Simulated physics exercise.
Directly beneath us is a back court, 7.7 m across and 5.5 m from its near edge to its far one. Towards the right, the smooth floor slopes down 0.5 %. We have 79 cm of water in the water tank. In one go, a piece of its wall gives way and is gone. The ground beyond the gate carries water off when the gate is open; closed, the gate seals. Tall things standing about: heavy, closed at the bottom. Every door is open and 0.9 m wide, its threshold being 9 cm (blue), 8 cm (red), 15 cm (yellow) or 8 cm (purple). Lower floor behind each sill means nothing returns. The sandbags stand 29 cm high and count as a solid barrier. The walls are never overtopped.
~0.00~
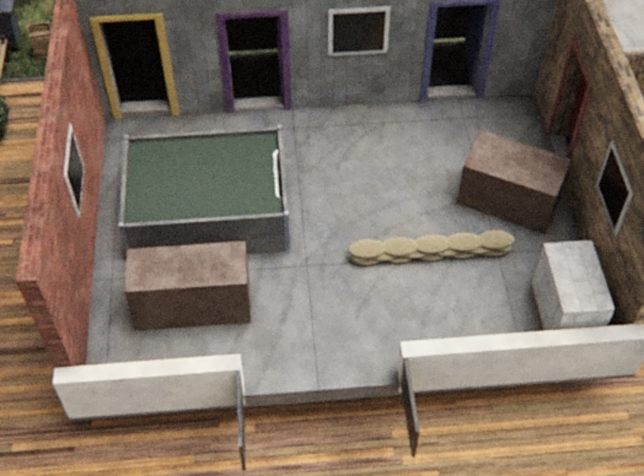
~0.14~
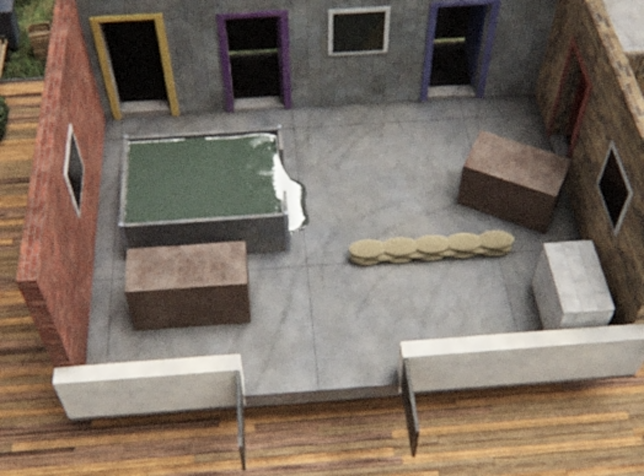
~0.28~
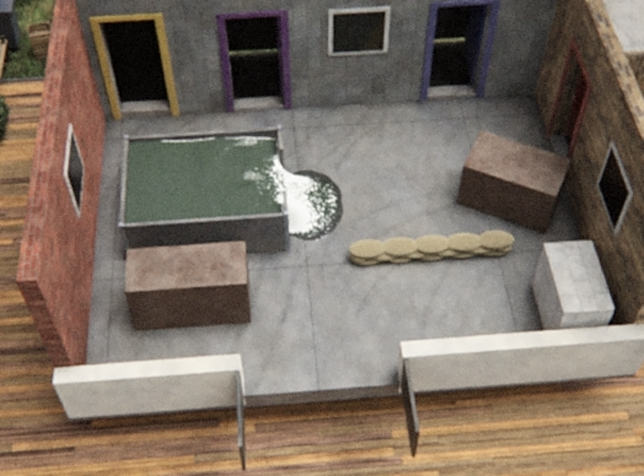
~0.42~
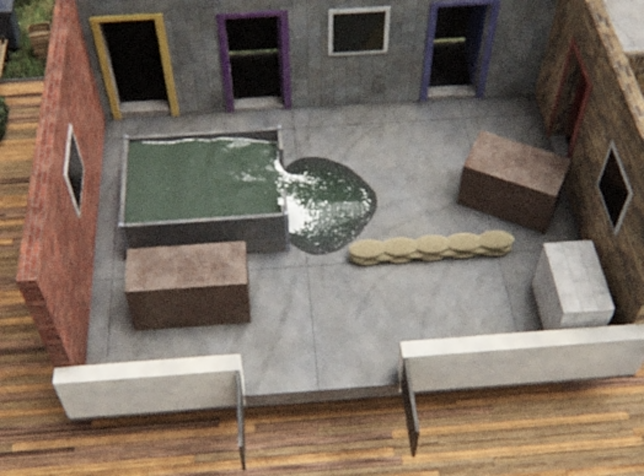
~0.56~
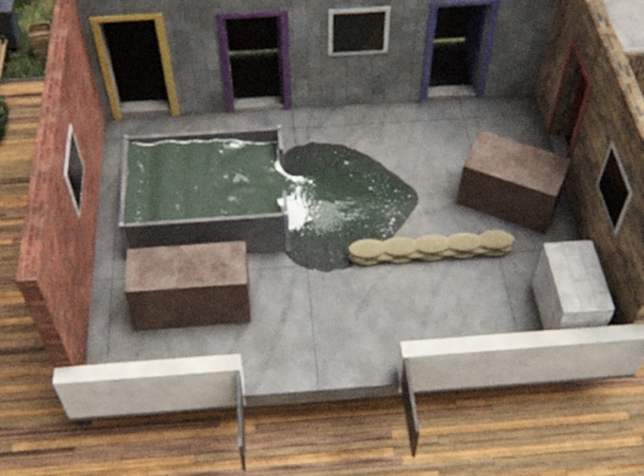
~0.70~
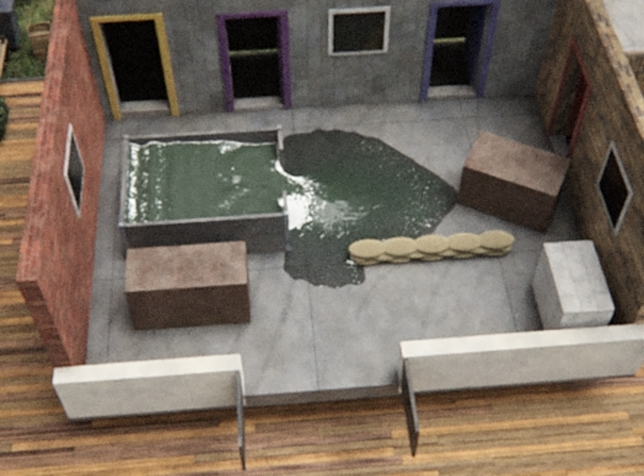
Green water lies still in a walled tank in a grey courtyard, then bursts white through the tank's right side onto the floor. The pool fans out to the right, growing dark and wide, reaching the row of sandbags and spreading around its left end and toward the brown block.
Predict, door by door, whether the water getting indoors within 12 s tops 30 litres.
In order: The blue door lets the inflow top the limit. The red door lets the inflow top the limit. The yellow door holds the inflow within the limit. The purple door holds the inflow within the limit.
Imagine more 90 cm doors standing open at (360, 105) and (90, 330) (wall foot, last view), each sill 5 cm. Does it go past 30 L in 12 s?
Door 1: Higher; door 2: Lower.
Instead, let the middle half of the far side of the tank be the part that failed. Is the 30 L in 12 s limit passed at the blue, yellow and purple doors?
Log - blue: Threshold not reached, yellow: Threshold topped, purple: Threshold topped.
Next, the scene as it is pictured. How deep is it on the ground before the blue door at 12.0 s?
I'd put it near 11.5 cm.
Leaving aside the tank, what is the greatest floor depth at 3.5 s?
Max depth: About 35 centimetres.
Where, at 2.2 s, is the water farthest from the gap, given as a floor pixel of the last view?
About pixel (611, 353).
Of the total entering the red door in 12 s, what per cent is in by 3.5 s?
By that time, around 10 per cent.
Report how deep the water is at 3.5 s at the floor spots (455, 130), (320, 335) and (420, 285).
Depths: About 7, 1 and 0 centimetres.
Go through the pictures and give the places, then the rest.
In the first picture, still water, 79 cm deep, in the water tank at (204, 178).
In the second picture, water pours out at (282, 195) and has run 0.5 m, to (297, 228); typically 8 cm deep outside, 79 cm at the water tank's back.
In the third picture, water pours out at (282, 196) and has run 0.9 m, to (337, 217); typically 12 cm deep outside, 79 cm at the water tank's back.
In the fourth picture, water pours out at (282, 196) and has run 1.5 m, to (371, 195); typically 8 cm deep outside, 79 cm at the water tank's back.
In the fifth picture, the front is at (412, 200), 2.1 m from the gap at (282, 195); 3.8 m2 of floor is under water; 76 cm left at the back of the water tank.
In the sixth picture, water pours out at (282, 195) and has run 2.8 m, to (452, 198); typically 5 cm deep outside, 69 cm at the water tank's back.
After 1.4 s water covers 35 % of the floor and is deepest (38 cm) near (298, 202); blue door not reached, red door not reached, yellow door not reached, purple door not reached.
After 2.2 s water covers 40 % of the floor and is deepest (47 cm) near (519, 96); blue door 13 cm at the sill, 3 L in, red door 5 cm at the sill, 0 L in, yellow door not reached, purple door 1 cm at the sill, 0 L in.
After 3.5 s water covers 45 % of the floor and is deepest (35 cm) near (557, 185); blue door 17 cm at the sill, 16 L in, red door 13 cm at the sill, 16 L in, yellow door not reached, purple door 1 cm at the sill, 0 L in.
After 7.0 s water covers 75 % of the floor and is deepest (19 cm) near (536, 187); blue door 18 cm at the sill, 192 L in, red door 17 cm at the sill, 129 L in, yellow door not reached, purple door 4 cm at the sill, 0 L in.
After 12.0 s water covers 95 % of the floor and is deepest (14 cm) near (607, 342); blue door 11 cm at the sill, 271 L in, red door 12 cm at the sill, 207 L in, yellow door 10 cm at the sill, 0 L in, purple door 4 cm at the sill, 0 L in.
